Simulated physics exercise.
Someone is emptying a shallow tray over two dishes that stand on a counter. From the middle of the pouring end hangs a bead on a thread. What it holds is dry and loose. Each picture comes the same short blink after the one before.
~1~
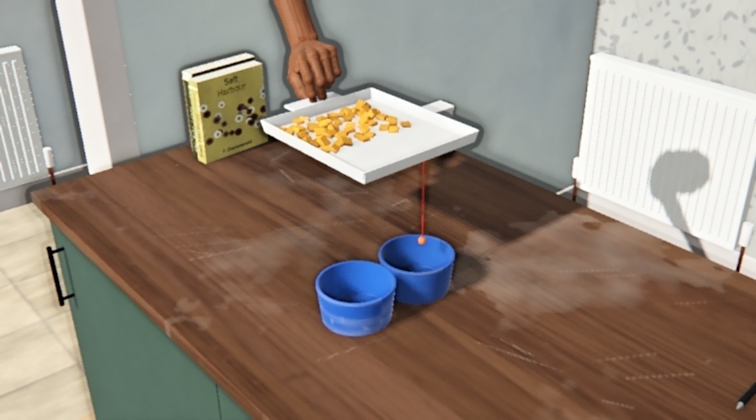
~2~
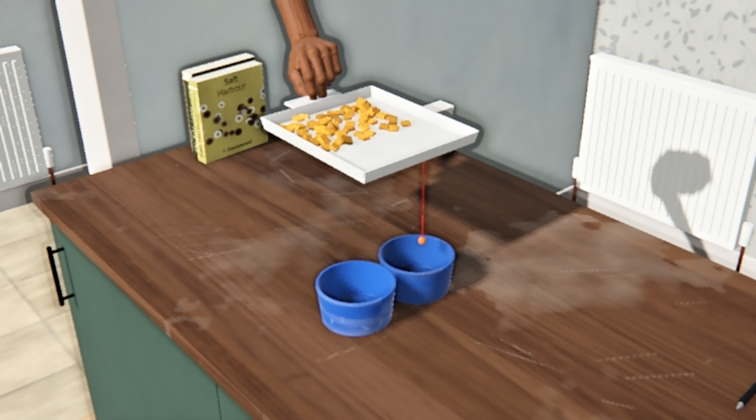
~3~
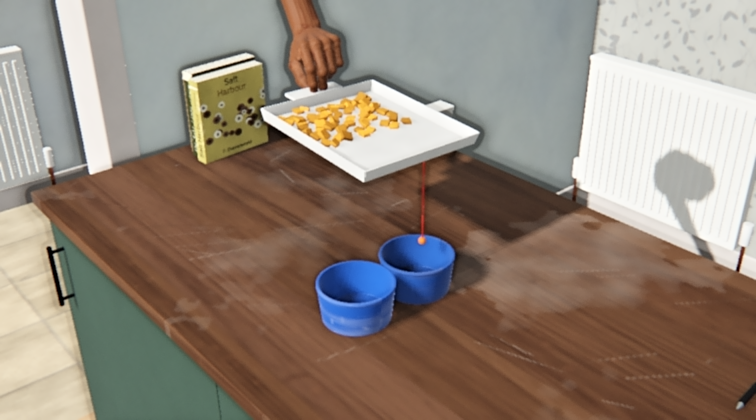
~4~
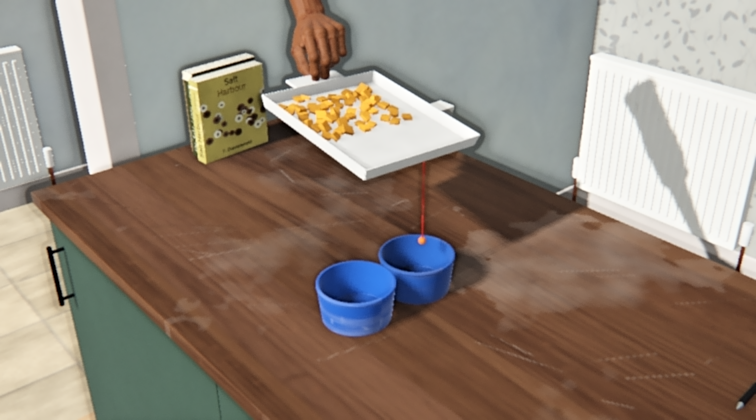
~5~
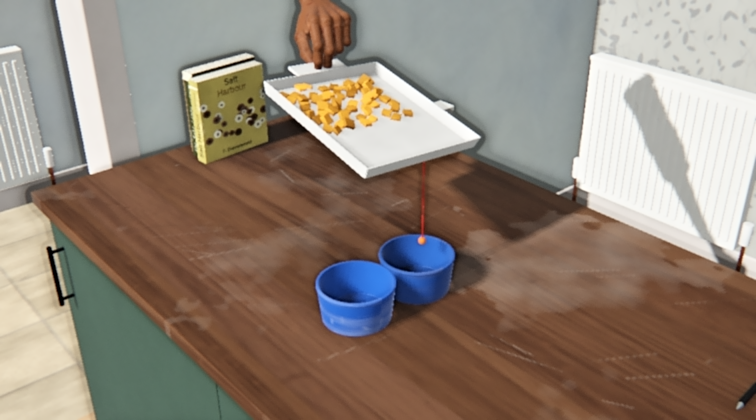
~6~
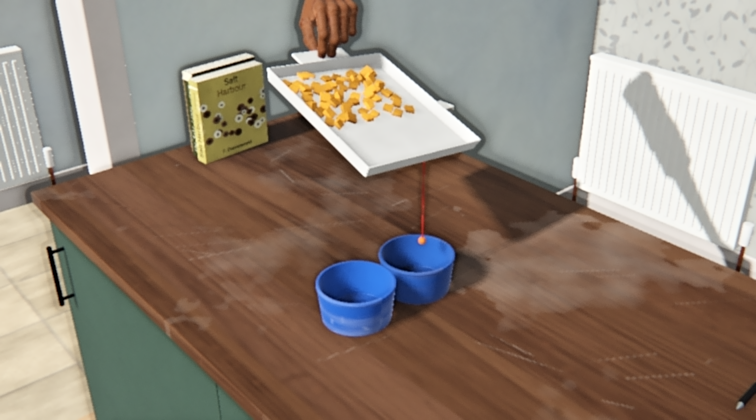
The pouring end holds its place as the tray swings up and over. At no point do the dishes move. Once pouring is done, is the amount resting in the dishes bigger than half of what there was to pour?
No, between them the dishes get the lesser amount.
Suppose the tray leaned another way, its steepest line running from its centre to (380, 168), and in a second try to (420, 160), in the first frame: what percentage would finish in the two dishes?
Roughly 90 percent first and 20 percent second.
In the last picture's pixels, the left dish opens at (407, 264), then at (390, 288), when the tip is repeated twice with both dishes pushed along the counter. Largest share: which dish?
In turn: The right-side dish; the right-side dish.
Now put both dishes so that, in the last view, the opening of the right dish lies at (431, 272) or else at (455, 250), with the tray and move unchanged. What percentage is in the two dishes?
First placement: 10 per cent; second placement: 50 per cent.
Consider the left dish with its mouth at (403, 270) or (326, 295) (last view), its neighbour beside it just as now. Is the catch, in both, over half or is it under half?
Catch, run one: Past the halfway mark; run two: Below the halfway mark.
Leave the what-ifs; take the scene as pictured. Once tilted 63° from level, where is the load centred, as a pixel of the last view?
Centre estimate: (448, 145).
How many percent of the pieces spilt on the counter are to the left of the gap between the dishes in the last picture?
0 per cent, about.
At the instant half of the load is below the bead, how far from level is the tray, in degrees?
That would be about 105 degrees from level.
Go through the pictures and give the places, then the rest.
Corners of the pouring end at (364, 171) and (475, 130), level; middle of the load at (334, 127), small crackers; left dish at (381, 312); right dish at (442, 281); bead on its thread at (422, 241), in the first frame.
Corners of the pouring end at (364, 171) and (475, 131), level; middle of the load at (334, 125), in the second frame.
Corners of the pouring end at (365, 170) and (475, 132), tipped barely, lowest at the right corner; middle of the load at (334, 119), in the third frame.
Corners of the pouring end at (366, 168) and (476, 134), tipped a little, lowest at the right corner; middle of the load at (335, 111), in the fourth frame.
Corners of the pouring end at (368, 167) and (477, 136), tipped a little, lowest at the right corner; middle of the load at (337, 102), in the fifth frame.
Corners of the pouring end at (369, 165) and (477, 138), tipped clearly, lowest at the right corner; middle of the load at (339, 93); left dish at (381, 312); right dish at (442, 281), in the sixth frame.
Soon, tray tipped steeply; nearly all on the tray; a small part in the air.
A while on, tray tipped past a quarter turn; about half on the tray; a stray few in the right dish; about half outside both; a stray few in the air.
Towards the end, tray tipped past a quarter turn; a small part in the right dish; nearly all outside both.
Finally, tray tipped past a quarter turn; none in the left dish; a small part in the right dish; nearly all outside both.
